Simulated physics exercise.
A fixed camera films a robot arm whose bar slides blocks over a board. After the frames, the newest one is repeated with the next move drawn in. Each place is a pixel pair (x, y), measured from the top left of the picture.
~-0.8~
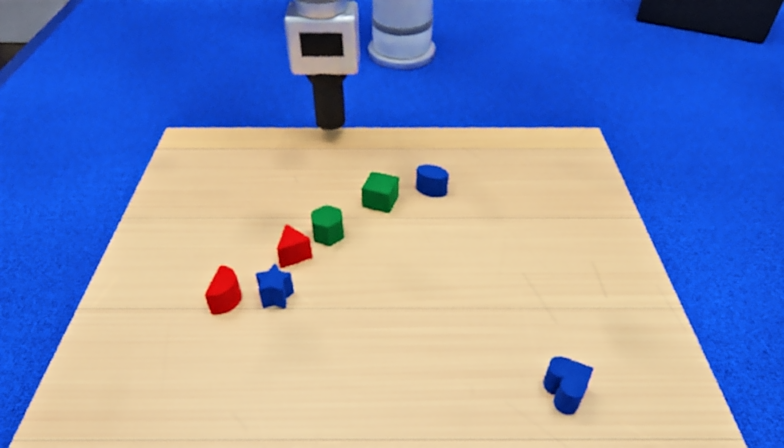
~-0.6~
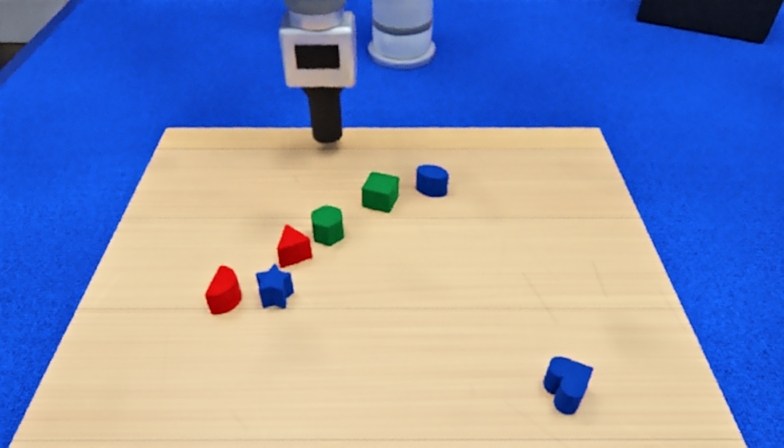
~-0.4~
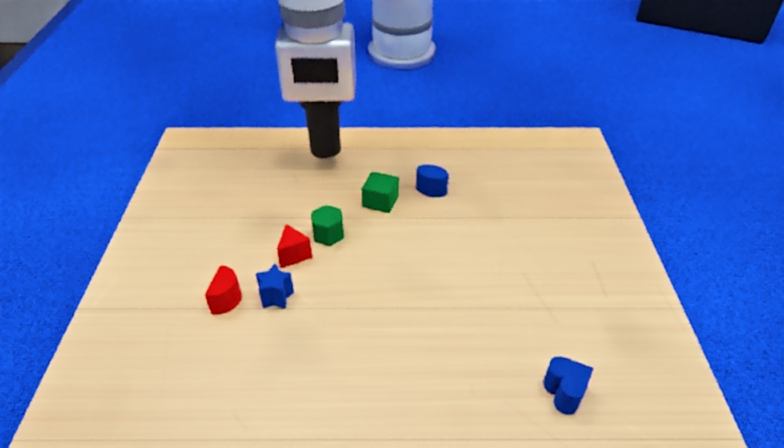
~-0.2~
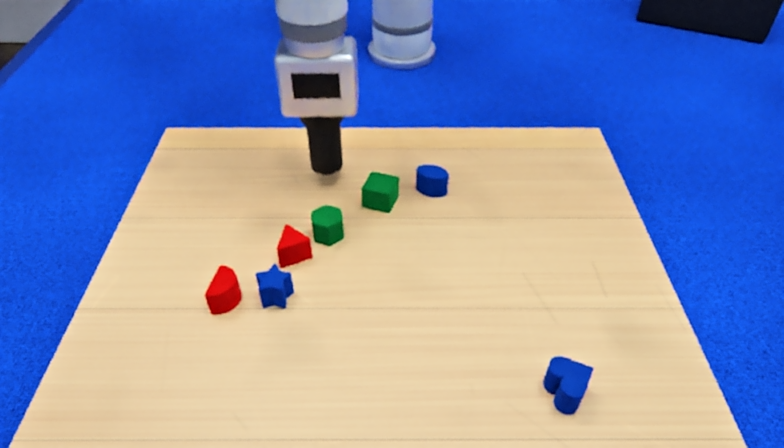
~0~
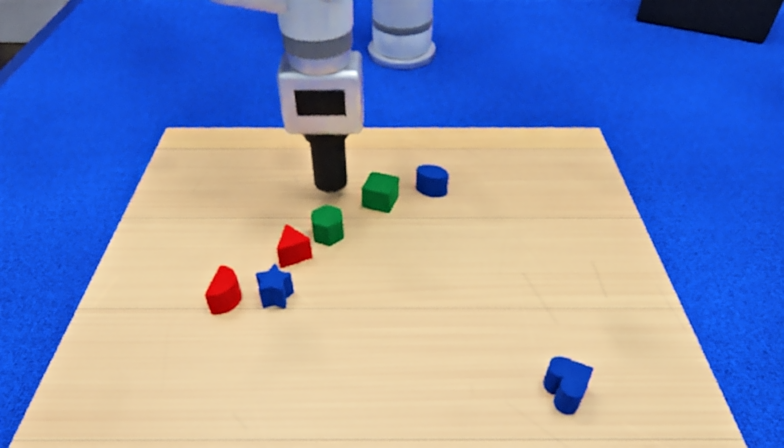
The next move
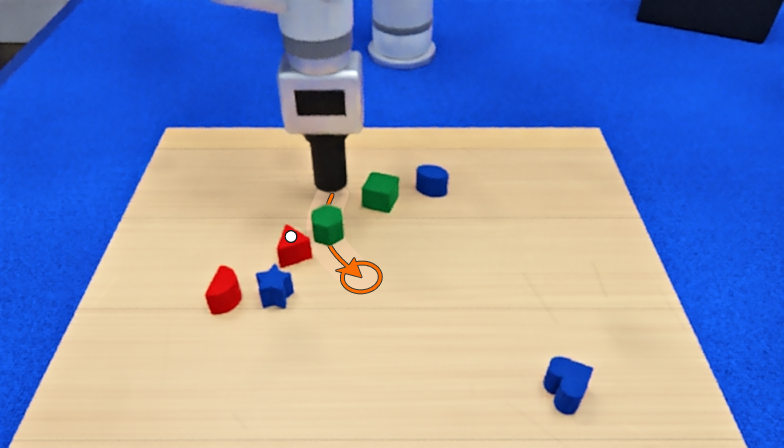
A pale wooden board lies on a bright blue surface, seen from above its near edge by a camera that stays still. A red rounded block, blue star, red triangular block, green hexagon, green four-sided block and blue round block run diagonally from left to upper centre, with a blue heart-shaped block at lower right. A grey-and-white robot arm moves its black bar slightly left, then steadily nearer, edging right beside the green blocks, which stay still.
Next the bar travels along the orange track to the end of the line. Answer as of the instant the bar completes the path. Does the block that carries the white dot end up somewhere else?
I'd say no.
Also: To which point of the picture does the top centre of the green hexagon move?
So, by the moment the path ends, you'll find the top centre of the green hexagon at (344, 283).
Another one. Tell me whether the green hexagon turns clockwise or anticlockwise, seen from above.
Verdict: Clockwise.
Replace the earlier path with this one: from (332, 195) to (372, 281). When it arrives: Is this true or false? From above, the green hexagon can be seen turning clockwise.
Verdict: True.
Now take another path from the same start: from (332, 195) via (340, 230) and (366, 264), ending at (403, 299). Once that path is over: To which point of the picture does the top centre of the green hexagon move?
It should be at about (327, 254).
Drawn move, from (332, 195) by way of (324, 222) and (334, 252) to (361, 277); the dot is on the red triangular block.
On the path given first. One third of the way, bar at (323, 210); green hexagon at (327, 227).
Two thirds of the way, bar at (333, 239); green hexagon at (336, 259).
At the end, bar at (361, 264); red triangular block still; green hexagon at (344, 283), turned 65° clockwise.
